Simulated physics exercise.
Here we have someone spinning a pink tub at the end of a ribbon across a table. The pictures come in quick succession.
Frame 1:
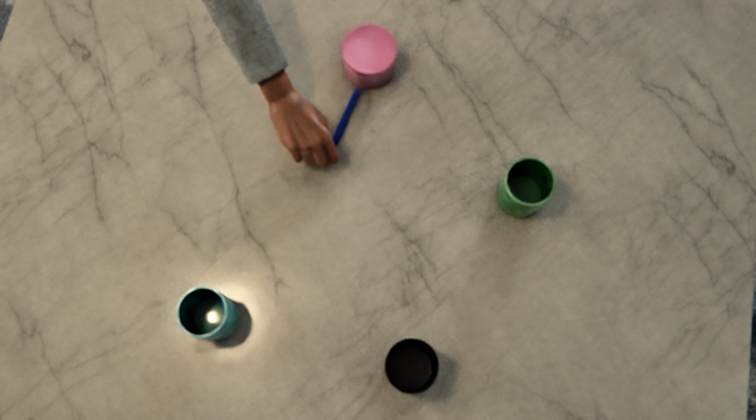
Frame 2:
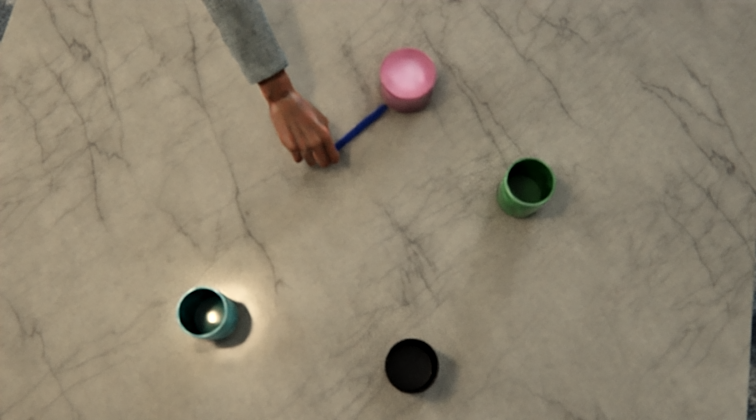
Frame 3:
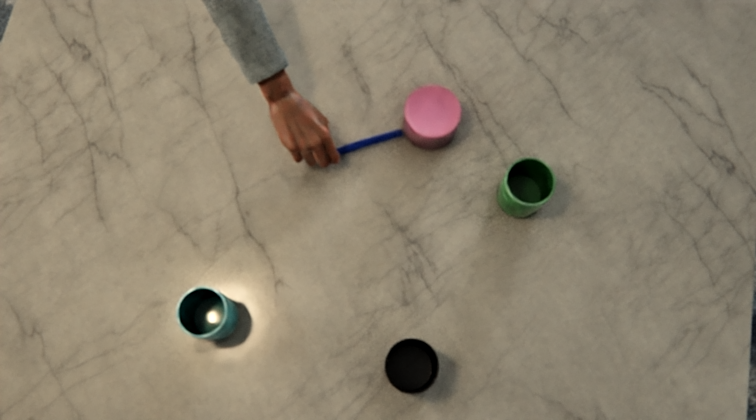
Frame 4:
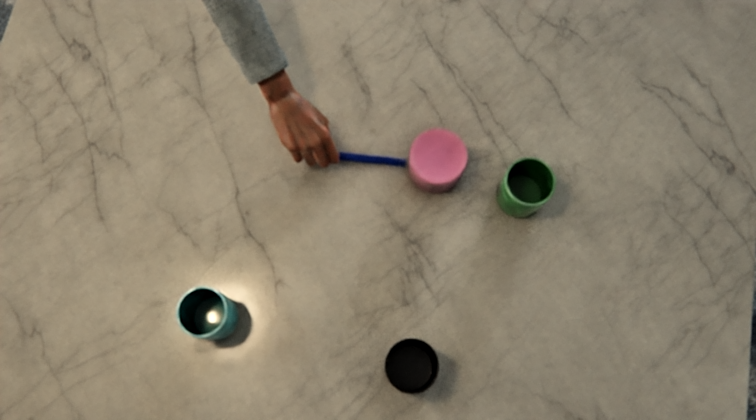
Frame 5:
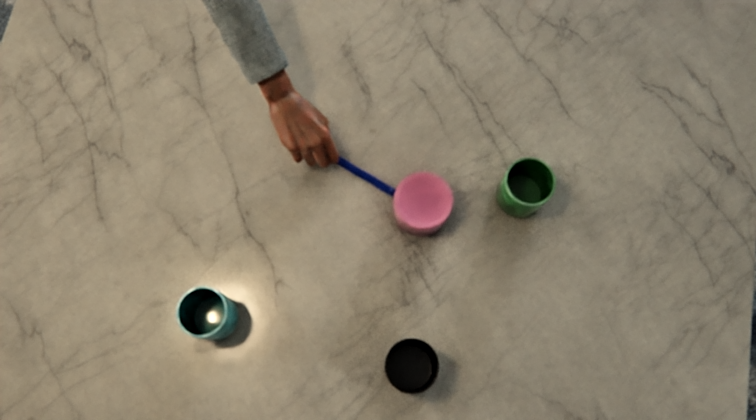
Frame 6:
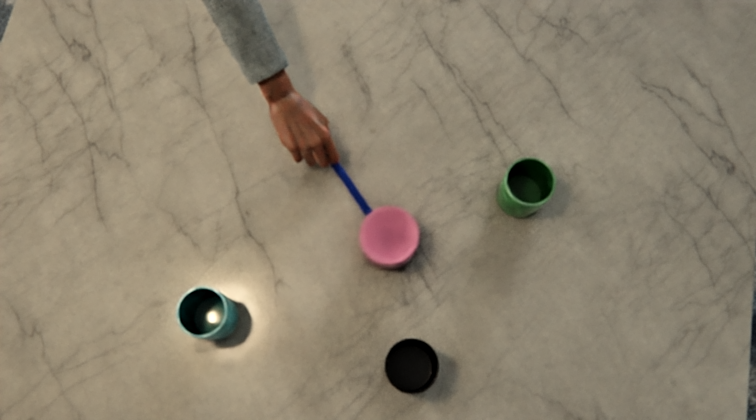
A pink tub on a blue ribbon swings clockwise around a hand in a grey sleeve, over a pale, veined marble table seen from above. A green mug sits at right, a turquoise mug with a bright glow at lower left, and a black mug near the bottom. The tub curves from the top rightward, then down and back leftward below the hand, while the mugs and camera stay still.
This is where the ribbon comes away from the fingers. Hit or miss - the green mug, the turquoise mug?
Green mug - miss, turquoise mug - hit.
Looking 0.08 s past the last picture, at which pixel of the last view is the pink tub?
Approx. position: (304, 278).
Then, 0.08 s later than the last view, tub near (304, 278).
Then, 0.20 s later than the last view, tub near (250, 301); turquoise mug pushed aside.
Finally, tub near (249, 302); turquoise mug pushed aside. The green mug escapes it and the turquoise mug is struck.
